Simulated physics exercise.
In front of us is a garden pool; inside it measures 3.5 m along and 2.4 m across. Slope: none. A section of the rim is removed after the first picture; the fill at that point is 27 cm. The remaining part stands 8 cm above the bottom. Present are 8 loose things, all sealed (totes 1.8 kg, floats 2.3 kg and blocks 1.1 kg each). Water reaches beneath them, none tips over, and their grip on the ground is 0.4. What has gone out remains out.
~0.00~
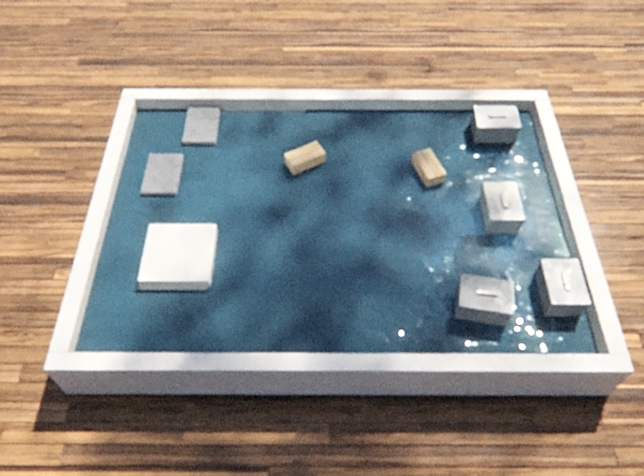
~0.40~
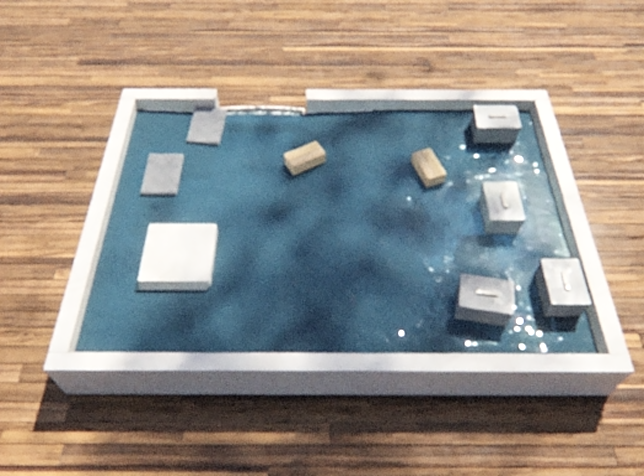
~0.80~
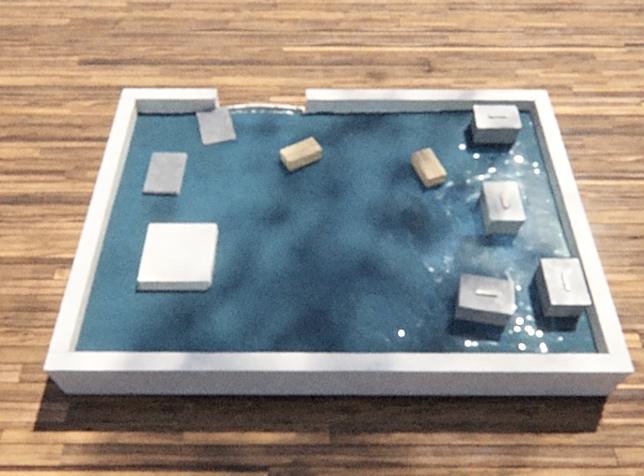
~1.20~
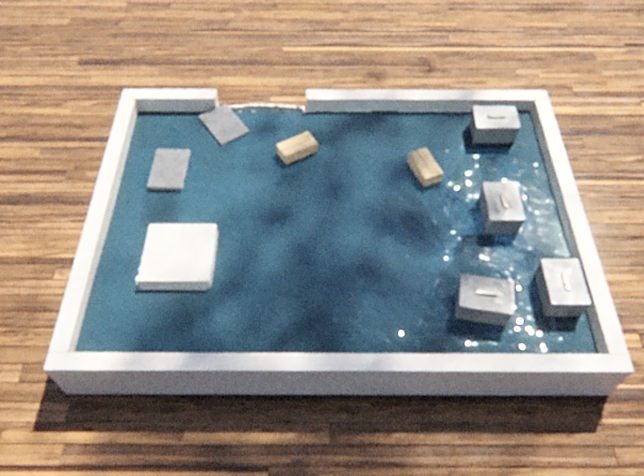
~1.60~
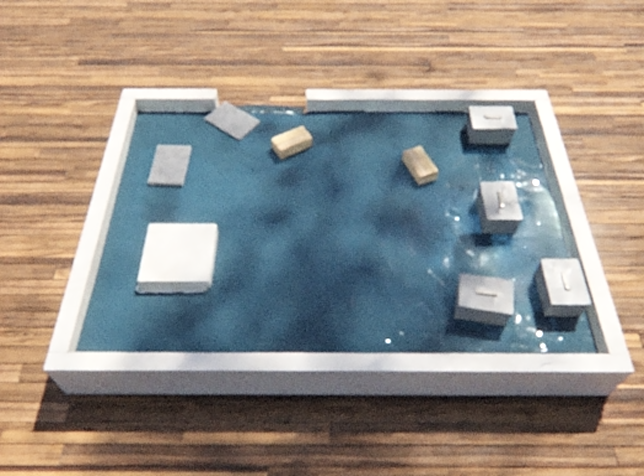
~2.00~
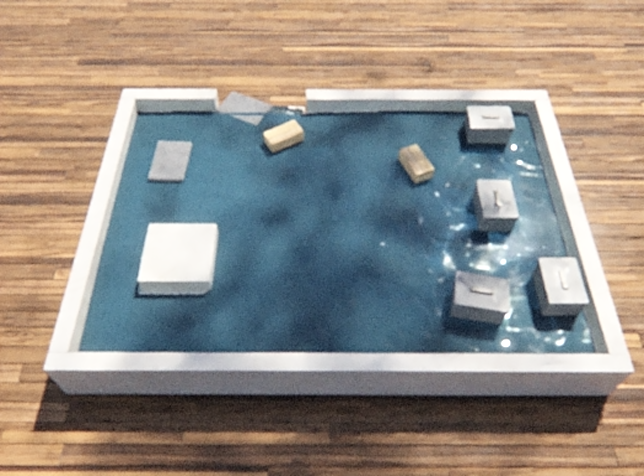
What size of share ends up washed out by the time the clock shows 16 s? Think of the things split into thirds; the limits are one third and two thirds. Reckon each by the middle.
Washed out: One to two in three.
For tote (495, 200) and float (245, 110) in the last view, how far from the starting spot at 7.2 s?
Log: Item 1 at 20 cm, item 2 washed out.
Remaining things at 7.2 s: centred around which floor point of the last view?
Centre of the remaining things: Roughly (411, 214).
After 3.2 s 1 of 8 are out; 7 afloat.
After 7.2 s 2 of 8 are out; 6 afloat.
After 12.0 s 3 of 8 are out; 5 afloat.
After 16.0 s 4 of 8 are out; 4 afloat.
